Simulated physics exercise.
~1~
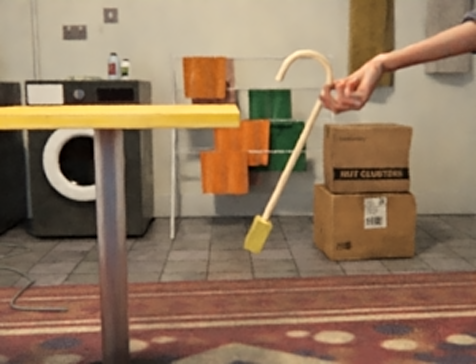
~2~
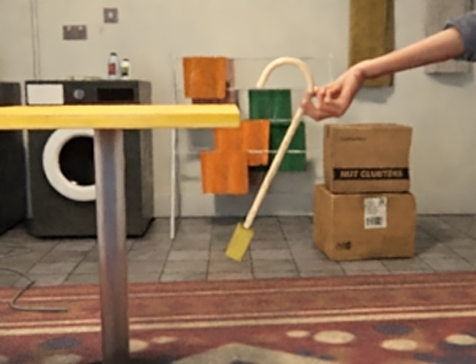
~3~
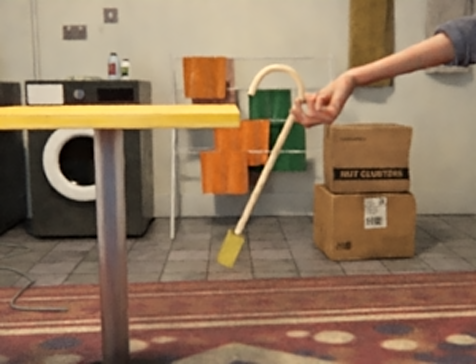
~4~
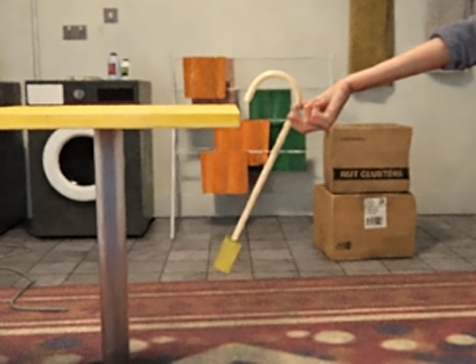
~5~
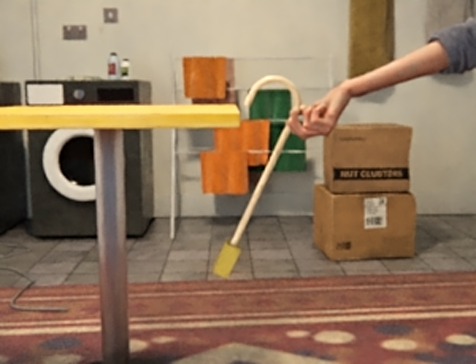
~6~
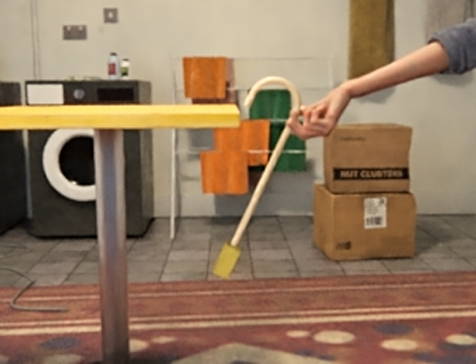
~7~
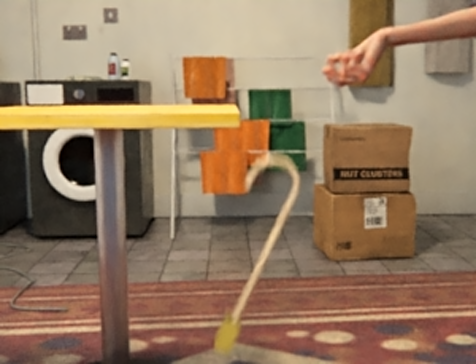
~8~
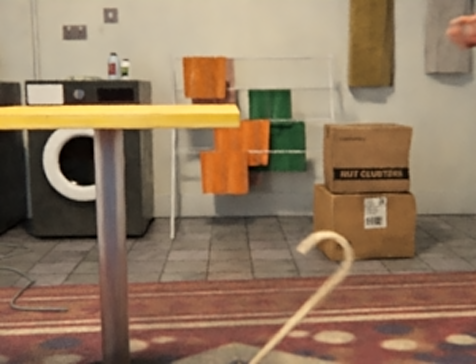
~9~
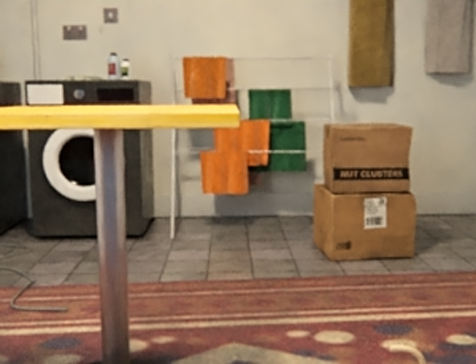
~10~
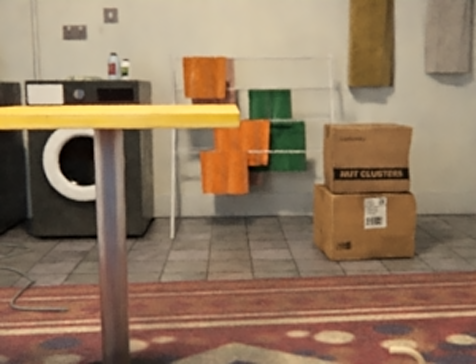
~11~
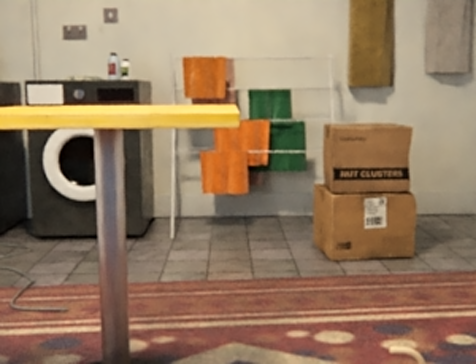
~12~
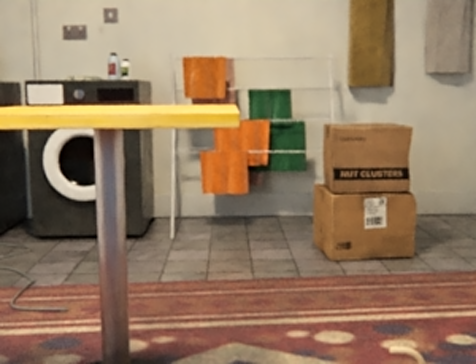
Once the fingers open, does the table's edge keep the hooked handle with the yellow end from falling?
No, the edge does not keep it. The handle drops beside the table, tips to the right and falls to the floor.
